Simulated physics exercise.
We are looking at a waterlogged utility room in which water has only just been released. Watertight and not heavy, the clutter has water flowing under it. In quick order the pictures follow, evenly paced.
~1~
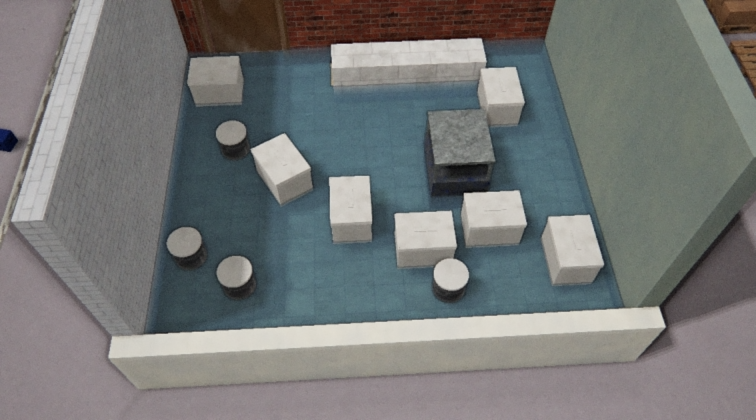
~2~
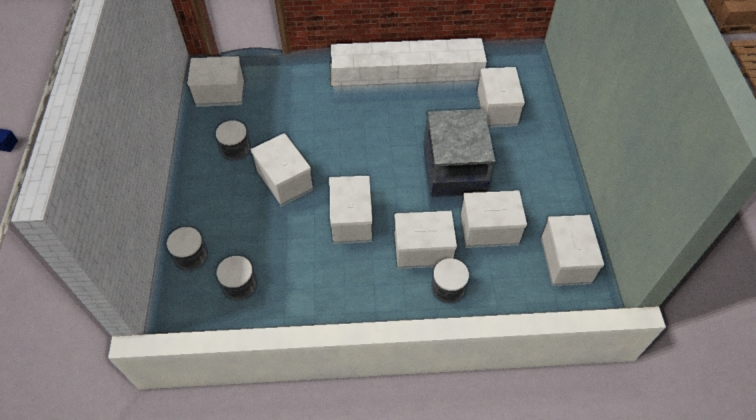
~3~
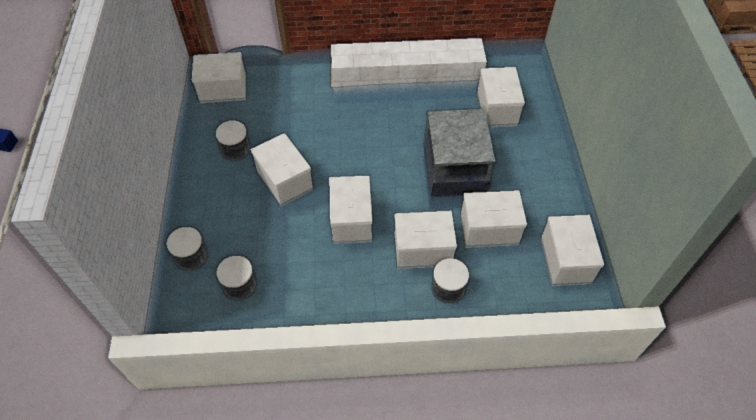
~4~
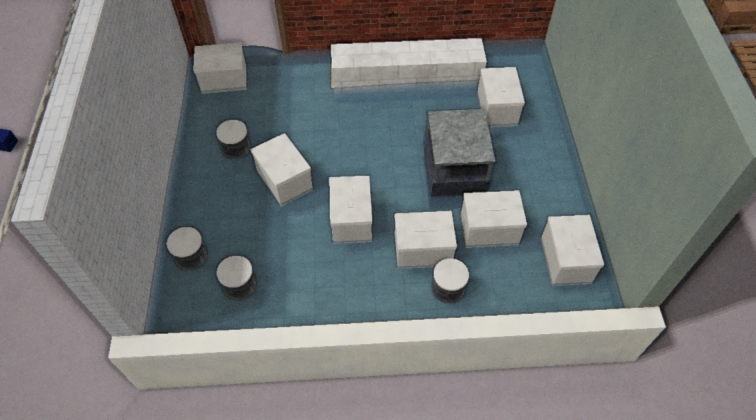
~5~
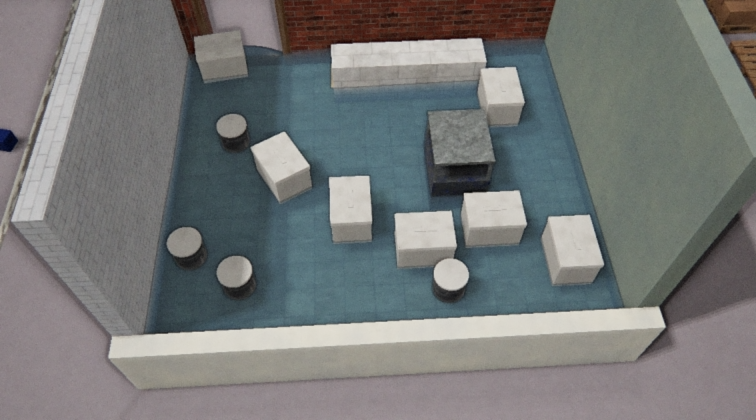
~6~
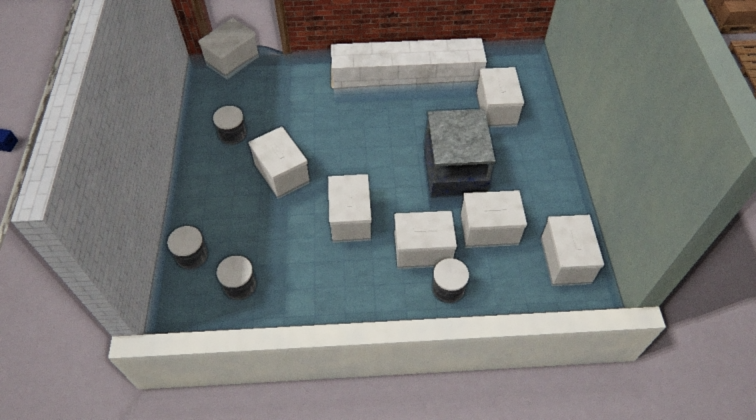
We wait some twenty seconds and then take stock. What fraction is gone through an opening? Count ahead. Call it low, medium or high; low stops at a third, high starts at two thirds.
Medium.
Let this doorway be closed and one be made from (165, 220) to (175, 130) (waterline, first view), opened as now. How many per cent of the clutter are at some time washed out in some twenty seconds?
It comes to about 60 per cent of the things.
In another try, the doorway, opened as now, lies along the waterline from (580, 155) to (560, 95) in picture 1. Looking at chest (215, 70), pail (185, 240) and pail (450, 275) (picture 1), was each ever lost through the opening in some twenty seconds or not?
Object by object: Never exits, never exits, drifts out.
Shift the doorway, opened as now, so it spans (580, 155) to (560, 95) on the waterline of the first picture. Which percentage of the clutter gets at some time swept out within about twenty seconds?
Close to 50 %, I think.
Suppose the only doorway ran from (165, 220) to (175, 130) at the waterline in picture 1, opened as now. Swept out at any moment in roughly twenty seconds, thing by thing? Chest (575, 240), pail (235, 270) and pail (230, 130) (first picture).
One by one as named: Doesn't escape, gets away and gets away.
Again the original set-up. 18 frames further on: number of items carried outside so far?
The total is 3.
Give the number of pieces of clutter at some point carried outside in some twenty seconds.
That adds up to 4.
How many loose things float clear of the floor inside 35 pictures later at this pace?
It adds up to 8.
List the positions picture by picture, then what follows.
In the first picture, a chest at (213, 69), afloat; a pail at (231, 132), afloat; 0 of 11 have shifted.
In the second picture, a chest at (213, 69), afloat; a pail at (231, 132) floats; 0 of 11 have shifted.
In the third picture, a chest at (217, 66), afloat, close to its start; a pail at (231, 132) floats; 1 of 11 have shifted.
In the fourth picture, a chest at (218, 56) floats, close to its start; a pail at (231, 131) floats, close to its start; 1 of 11 have shifted.
In the fifth picture, a chest at (218, 44) floats, a stride from its start; a pail at (231, 125) floats, close to its start; 2 of 11 have shifted.
In the sixth picture, a chest at (227, 36), afloat, a stride from its start; a pail at (228, 117) floats, close to its start; 3 of 11 have shifted.
A moment on, 1 of 11 are out; 10 afloat.
Next, 3 of 11 are out; 8 afloat.
Later, 3 of 11 are out; 8 afloat.
In the end, 4 of 11 are out; 7 afloat.
